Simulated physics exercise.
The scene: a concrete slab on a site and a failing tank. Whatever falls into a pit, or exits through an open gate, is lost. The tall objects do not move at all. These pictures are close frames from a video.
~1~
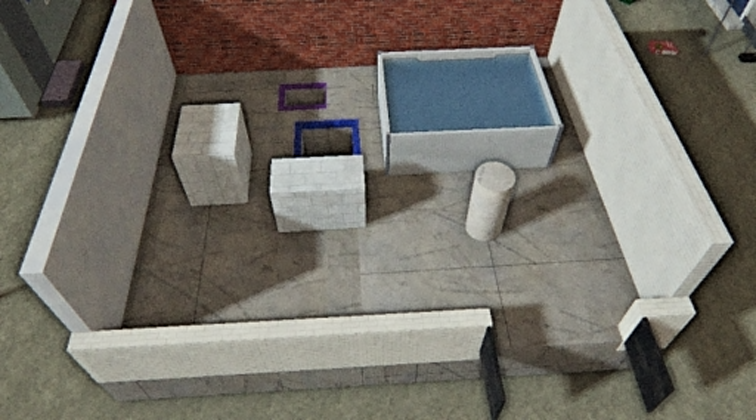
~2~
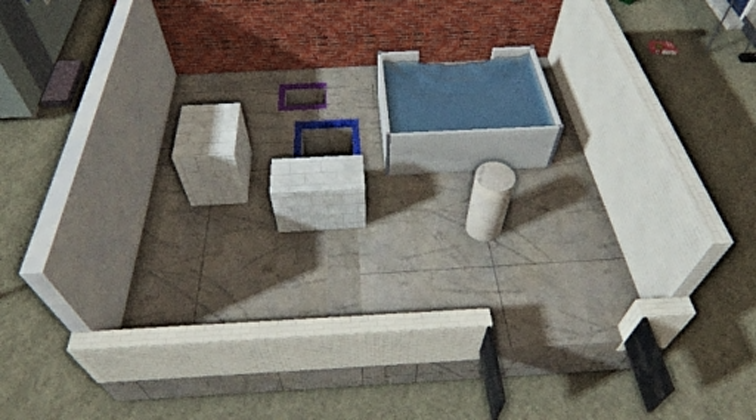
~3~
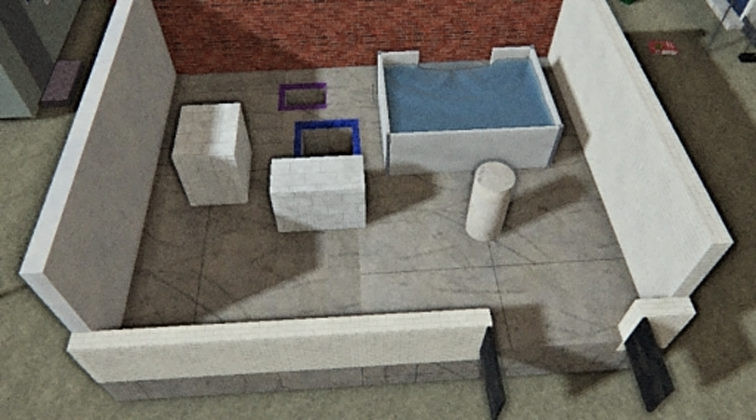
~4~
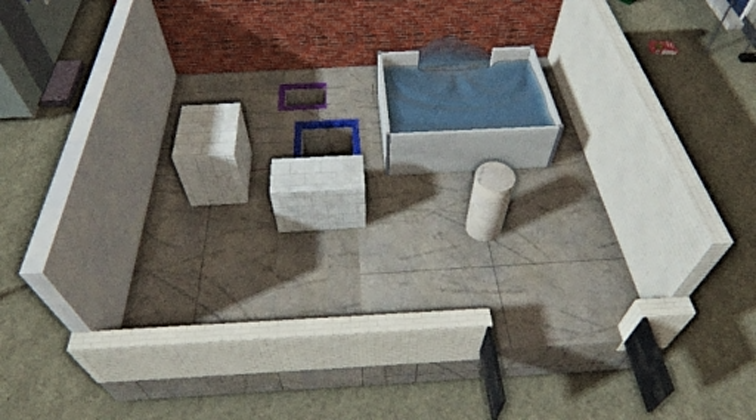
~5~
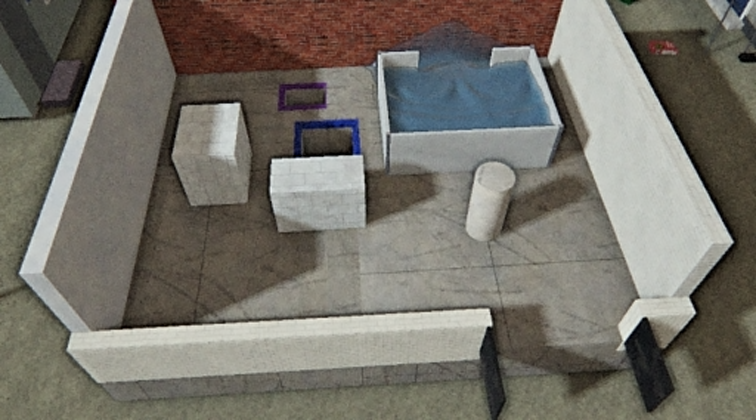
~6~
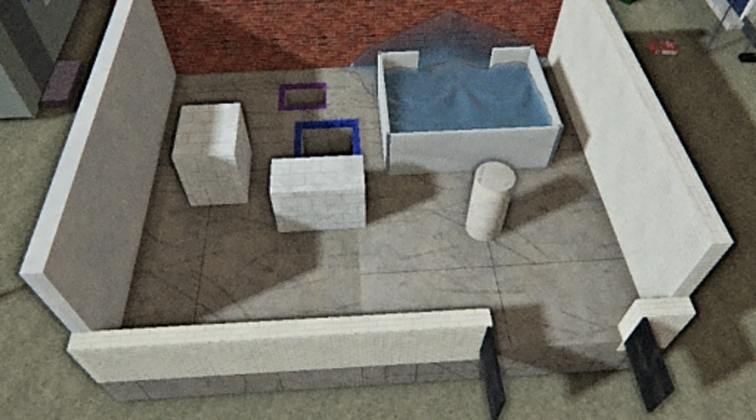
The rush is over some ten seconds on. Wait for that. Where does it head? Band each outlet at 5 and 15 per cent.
Gate: Upwards of fifteen per cent; blue pit: Short of a twentieth; purple pit: Upwards of fifteen per cent.
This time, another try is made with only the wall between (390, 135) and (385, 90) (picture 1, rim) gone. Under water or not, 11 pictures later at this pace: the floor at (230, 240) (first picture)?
Short answer - sodden.
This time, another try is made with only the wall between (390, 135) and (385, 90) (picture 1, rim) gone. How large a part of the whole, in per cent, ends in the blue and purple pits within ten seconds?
The blue pit gets 50 per cent and the purple pit 8 per cent.
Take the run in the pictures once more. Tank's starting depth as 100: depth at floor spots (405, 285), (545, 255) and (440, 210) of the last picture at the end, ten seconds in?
Estimated readings in sequence: 2, 2, 0 percent.
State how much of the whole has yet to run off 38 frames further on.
Roughly 72 per cent.
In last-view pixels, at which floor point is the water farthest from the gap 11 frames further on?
I'd say around (177, 78).
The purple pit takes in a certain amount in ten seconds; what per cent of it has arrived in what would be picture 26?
I make it 50 per cent.
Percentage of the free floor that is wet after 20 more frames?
About 50 per cent.
A moment on, water covers 20 % of the floor; the gate 0 %, the blue pit 0 %, the purple pit 1 %.
Next, water covers 35 % of the floor; the gate 0 %, the blue pit 1 %, the purple pit 5 %.
Then, water covers 50 % of the floor; the gate 2 %, the blue pit 1 %, the purple pit 10 %.
Later, water covers 70 % of the floor; the gate 11 %, the blue pit 2 %, the purple pit 16 %.
In the end, water covers 90 % of the floor; the gate 20 %, the blue pit 2 %, the purple pit 21 %.
